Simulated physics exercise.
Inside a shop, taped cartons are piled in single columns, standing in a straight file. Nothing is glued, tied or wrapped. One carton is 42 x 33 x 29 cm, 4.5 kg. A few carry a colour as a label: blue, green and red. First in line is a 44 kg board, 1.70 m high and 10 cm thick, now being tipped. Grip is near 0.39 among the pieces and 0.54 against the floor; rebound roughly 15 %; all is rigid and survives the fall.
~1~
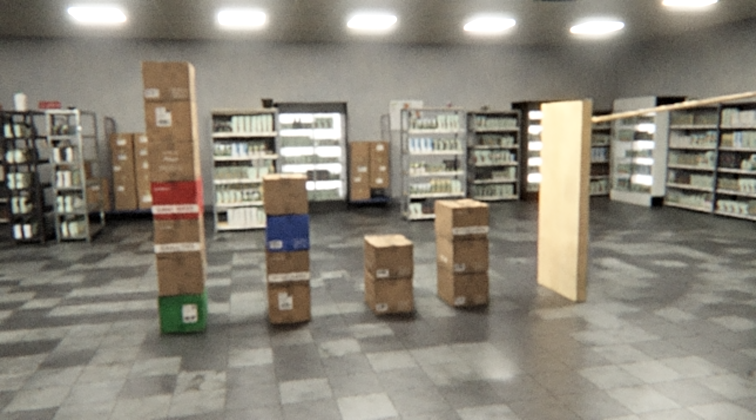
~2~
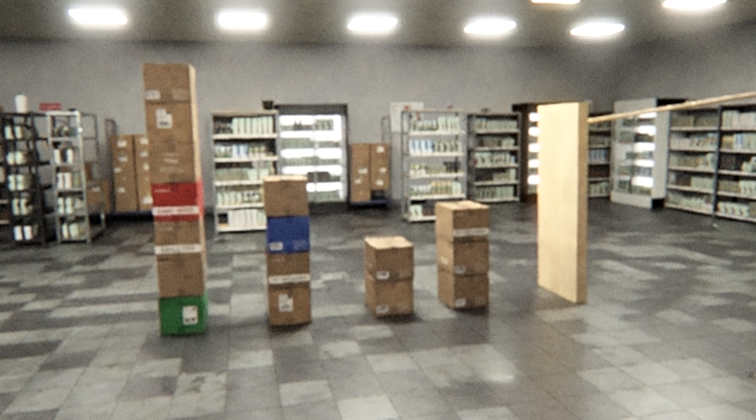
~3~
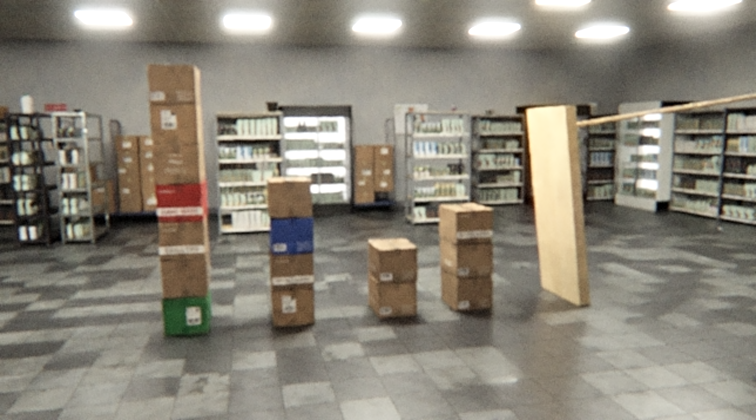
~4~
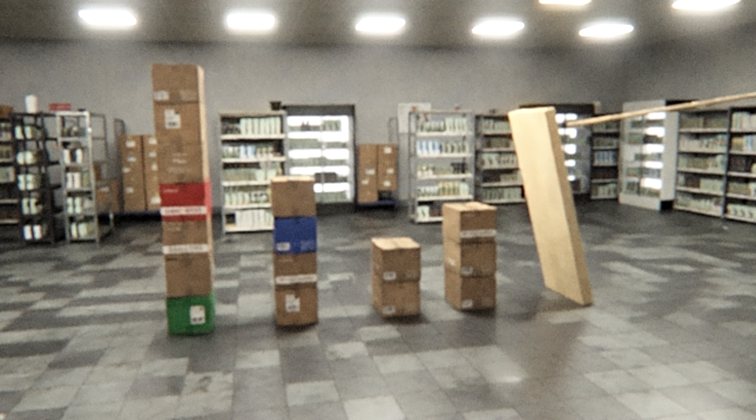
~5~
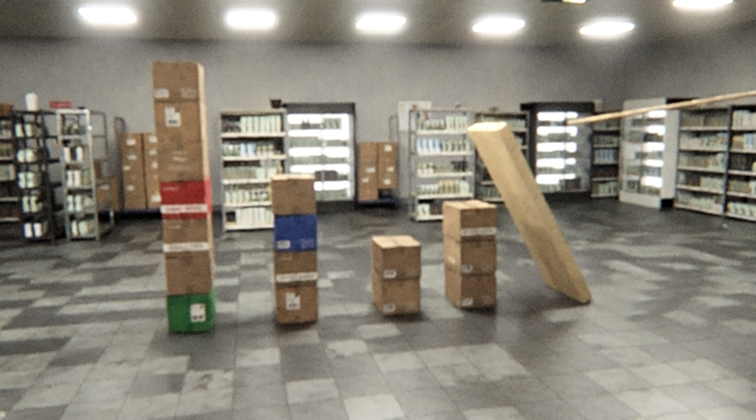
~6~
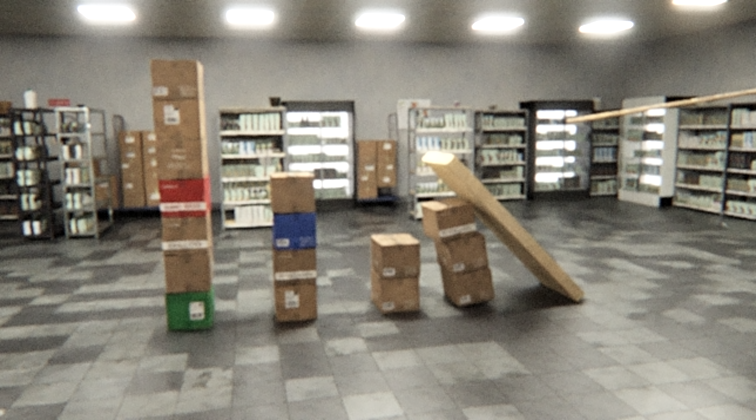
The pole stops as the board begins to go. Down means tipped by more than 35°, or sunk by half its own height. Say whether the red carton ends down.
It stays up.
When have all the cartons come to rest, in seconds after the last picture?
Near 1.0 s.
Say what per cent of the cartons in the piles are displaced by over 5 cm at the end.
30 per cent.
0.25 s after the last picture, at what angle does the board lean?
About 60°.
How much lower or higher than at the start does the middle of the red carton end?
About 0 cm lower.
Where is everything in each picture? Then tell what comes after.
In the first picture (we follow the side turned to the camera), pole end 9 cm short, board 0° from upright; red carton (175, 201); green carton (181, 314); blue carton (289, 233); no other piece has moved.
Pole end 32 mm in, board 1° from upright; red carton (175, 202), in the second picture.
Pole end 15 cm in, board 7° from upright; red carton (179, 203); no other piece has moved, in the third picture.
Pole end (565, 126) 18 cm in, stopped, board 14° from upright; red carton (183, 203); no other piece has moved, in the fourth picture.
Pole end (566, 124) 18 cm in, stopped, board 29° from upright; red carton (183, 201); no other piece has moved, in the fifth picture.
Pole end (565, 122) 18 cm in, stopped, board 45° from upright; red carton (182, 198); green carton (188, 312); blue carton (296, 232); steepest lean 9°, the carton at (457, 223); 3 stirred so far, in the sixth picture.
Then, 0.11 s on from the sixth picture, board 51° from upright; none of the 16 cartons down, 3 disturbed; red carton unmoved.
Then, 0.25 s on from the sixth picture, board 59° from upright; 2 of the 16 cartons down; red carton unmoved.
Then, 0.47 s on from the sixth picture, board 65° from upright; 4 of the 16 cartons down; red carton unmoved.
Finally, board 65° from upright; 4 of the 16 cartons down; red carton unmoved; blue carton unmoved; green carton unmoved. Seen by the last camera, middles, red carton near (186, 195), blue carton near (291, 227).
